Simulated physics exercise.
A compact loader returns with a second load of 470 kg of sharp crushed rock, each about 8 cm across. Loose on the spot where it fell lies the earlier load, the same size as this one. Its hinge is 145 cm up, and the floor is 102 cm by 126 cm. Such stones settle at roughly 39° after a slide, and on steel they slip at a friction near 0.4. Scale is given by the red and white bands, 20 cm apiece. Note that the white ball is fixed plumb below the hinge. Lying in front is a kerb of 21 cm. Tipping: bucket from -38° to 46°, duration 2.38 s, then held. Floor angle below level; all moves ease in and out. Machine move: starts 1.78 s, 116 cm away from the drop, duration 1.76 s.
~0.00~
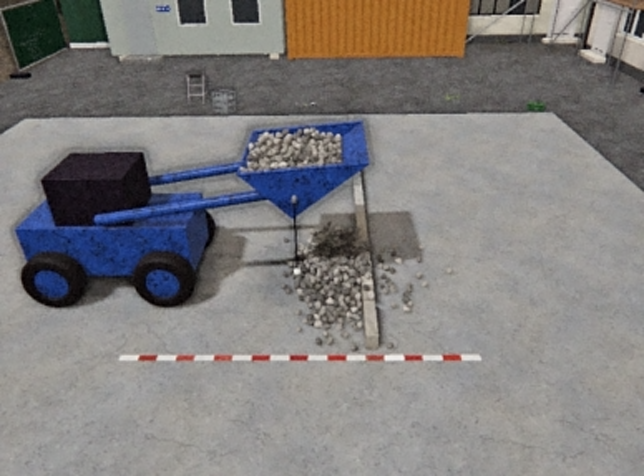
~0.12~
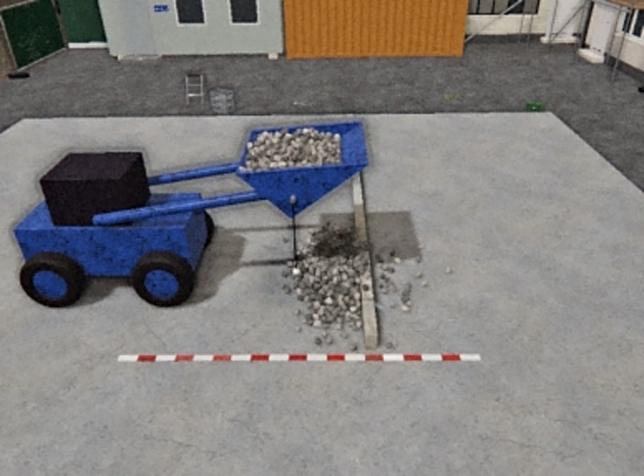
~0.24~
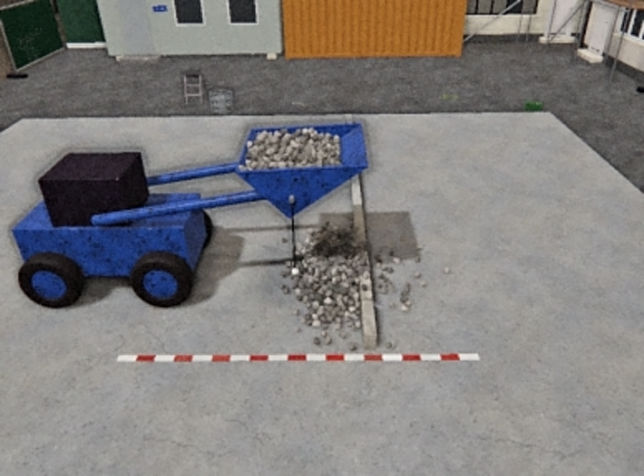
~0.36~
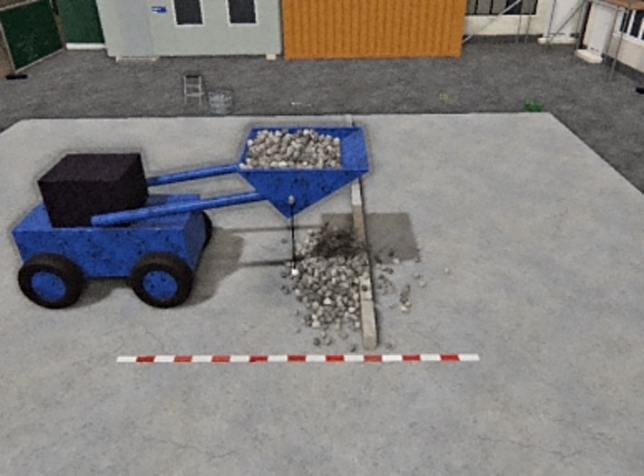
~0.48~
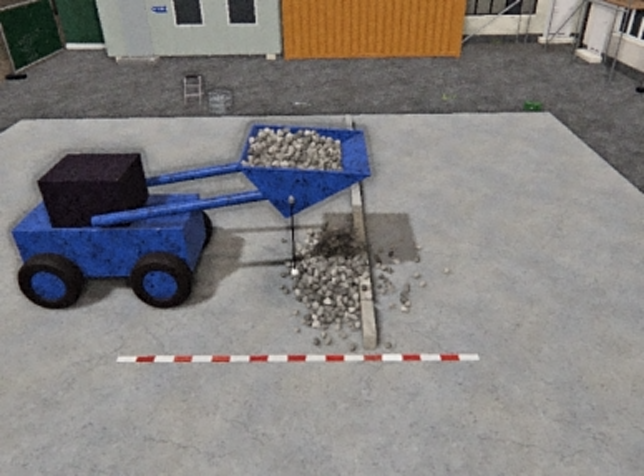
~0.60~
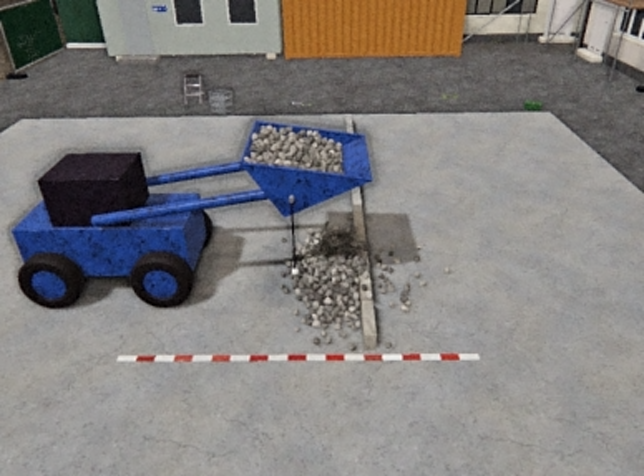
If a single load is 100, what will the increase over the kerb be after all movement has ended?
The increase will be around 39 per cent.
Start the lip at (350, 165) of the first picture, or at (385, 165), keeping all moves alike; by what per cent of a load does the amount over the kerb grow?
About 15 per cent for the first, 60 per cent for the second.
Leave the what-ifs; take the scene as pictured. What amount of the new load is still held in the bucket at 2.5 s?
About 0 percent.
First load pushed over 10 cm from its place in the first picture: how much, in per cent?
Close to 5 per cent.
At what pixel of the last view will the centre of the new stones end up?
I'd say close to (351, 267).
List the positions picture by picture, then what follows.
In the first frame, the bucket is at -38°, its lip at (369, 163); the top of the load is at (299, 138). The earlier load is highest near (342, 255), 34 cm above ground level, 95 % on this side of the kerb, 5 % over the kerb.
In the second frame, the bucket is at -37°, its lip at (368, 164); the top of the load is at (292, 138); the stones move at 0.0 m/s on average.
In the third frame, the bucket is at -36°, its lip at (368, 166); the top of the load is at (280, 136); the stones move at 0.1 m/s on average.
In the fourth frame, lip at (369, 170), floor tilted -33°, highest stones at (271, 137); the stones move at 0.1 m/s on average.
In the fifth frame, lip at (370, 175), floor tilted -29°, highest stones at (273, 136); the stones move at 0.1 m/s on average.
In the sixth frame, lip at (372, 180), floor tilted -25°, highest stones at (264, 135); the stones move at 0.2 m/s on average.
After 1.8 s the floor is at 33°; in per cent of one load, 98 in the bucket, 97 on this side of the kerb, 5 over the kerb; the foremost stones are at (417, 267).
After 2.5 s the floor is at 46°; in per cent of one load, 1 in the bucket, 163 on this side of the kerb, 36 over the kerb; the foremost stones are at (430, 273).
After 4.0 s the floor is at 46°; in per cent of one load, 0 in the bucket, 156 on this side of the kerb, 44 over the kerb; the foremost stones are at (464, 283).
After 6.8 s the floor is at 46°; in per cent of one load, 0 in the bucket, 156 on this side of the kerb, 44 over the kerb; the foremost stones are at (464, 283). Net gain over the kerb, 39.
